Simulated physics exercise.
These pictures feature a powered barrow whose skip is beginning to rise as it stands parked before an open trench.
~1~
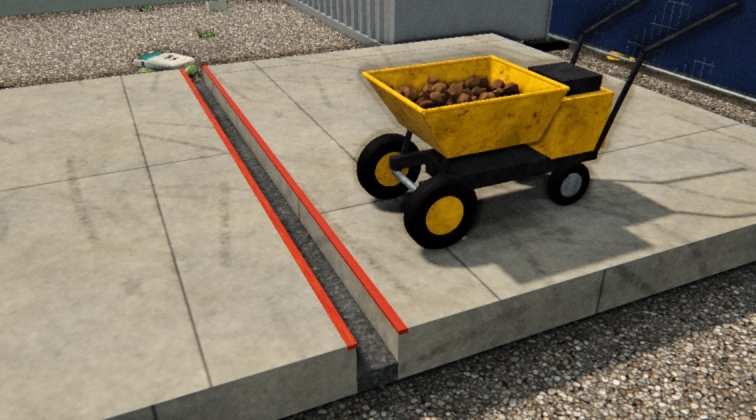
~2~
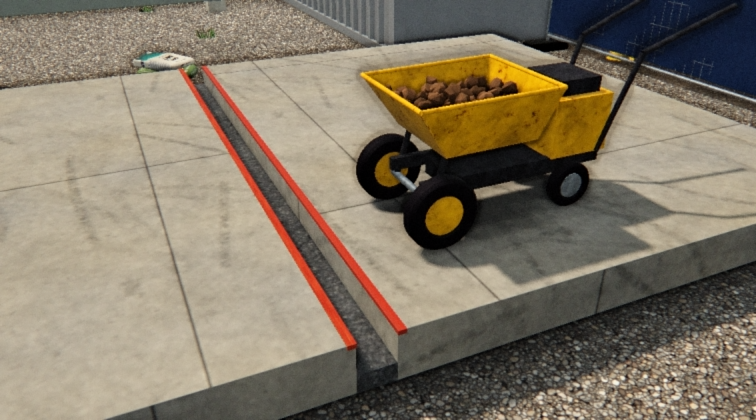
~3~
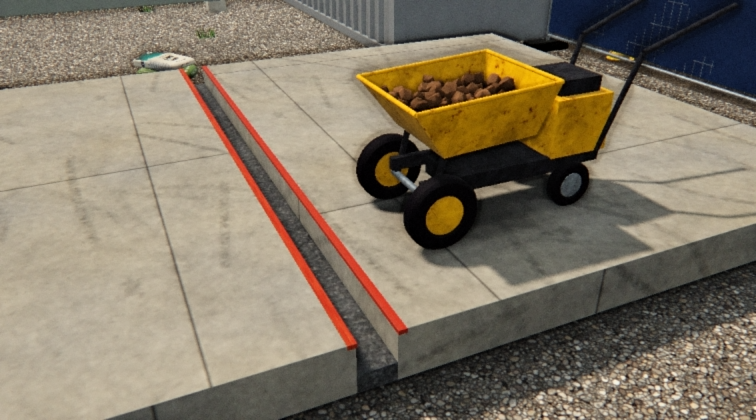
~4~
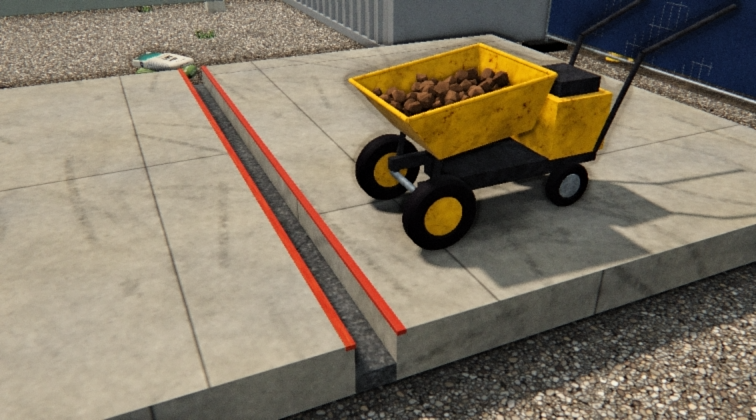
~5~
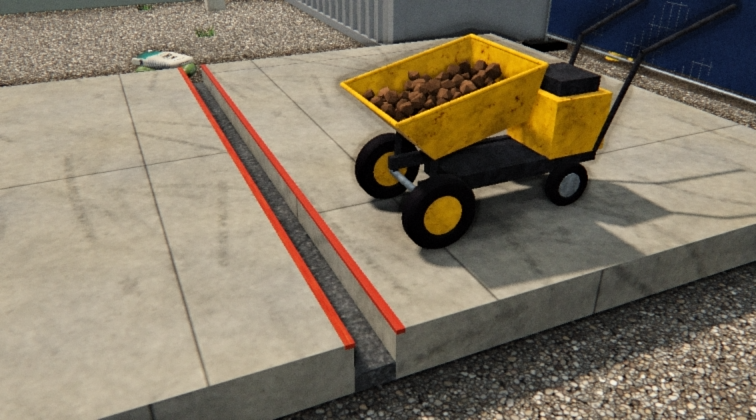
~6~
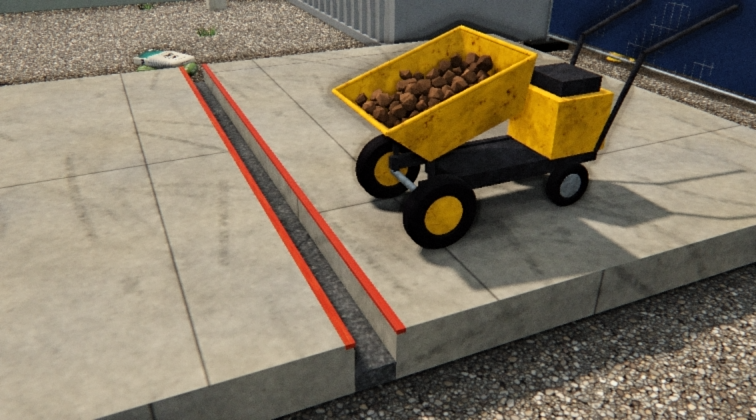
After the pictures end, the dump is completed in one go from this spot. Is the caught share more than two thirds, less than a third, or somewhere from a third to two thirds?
Partly in, a third to two thirds.
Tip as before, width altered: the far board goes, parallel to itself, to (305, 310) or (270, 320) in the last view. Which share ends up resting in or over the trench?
80 % then 100 %, roughly.
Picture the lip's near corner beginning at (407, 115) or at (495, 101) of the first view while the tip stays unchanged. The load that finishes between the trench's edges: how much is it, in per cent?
You'd get around 10 in a hundred, then 30 in a hundred.
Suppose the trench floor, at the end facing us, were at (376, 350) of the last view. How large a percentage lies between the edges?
40 %.
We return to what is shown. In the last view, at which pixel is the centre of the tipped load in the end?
At about (282, 243), give or take.
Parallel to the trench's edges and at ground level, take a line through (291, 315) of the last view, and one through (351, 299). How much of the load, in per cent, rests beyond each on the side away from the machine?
30 and 80 in a hundred.
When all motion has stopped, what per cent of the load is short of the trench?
Call it some 0 percent of the pieces.
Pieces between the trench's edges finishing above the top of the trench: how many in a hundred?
Estimate: Near 10 per cent.
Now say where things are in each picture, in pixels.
In the first picture, lip of the skip at (423, 112), level; top of the load at (442, 93), clay clods; first edge of the trench at (376, 292); far edge at (328, 305), the trench under half as wide as the skip, and about as deep as wide.
In the second picture, lip of the skip at (421, 113), level; top of the load at (453, 98).
In the third picture, lip of the skip at (416, 116), tipped barely; top of the load at (461, 94).
In the fourth picture, lip of the skip at (408, 120), tipped a little; top of the load at (474, 93).
In the fifth picture, lip of the skip at (397, 125), tipped a little; top of the load at (459, 80).
In the sixth picture, lip of the skip at (387, 134), tipped clearly; top of the load at (467, 81); first edge of the trench at (374, 292); far edge at (326, 304).
Soon after the last picture, skip tipped steeply; all in the skip.
A little later, skip tipped right over; most in the skip; a small part in or heaped over the trench; a small part beyond it.
Later still, skip tipped right over; a small part in the skip; about a quarter in or heaped over the trench; about two thirds beyond it.
By the end, skip tipped right over; about half in or heaped over the trench; about half beyond it.
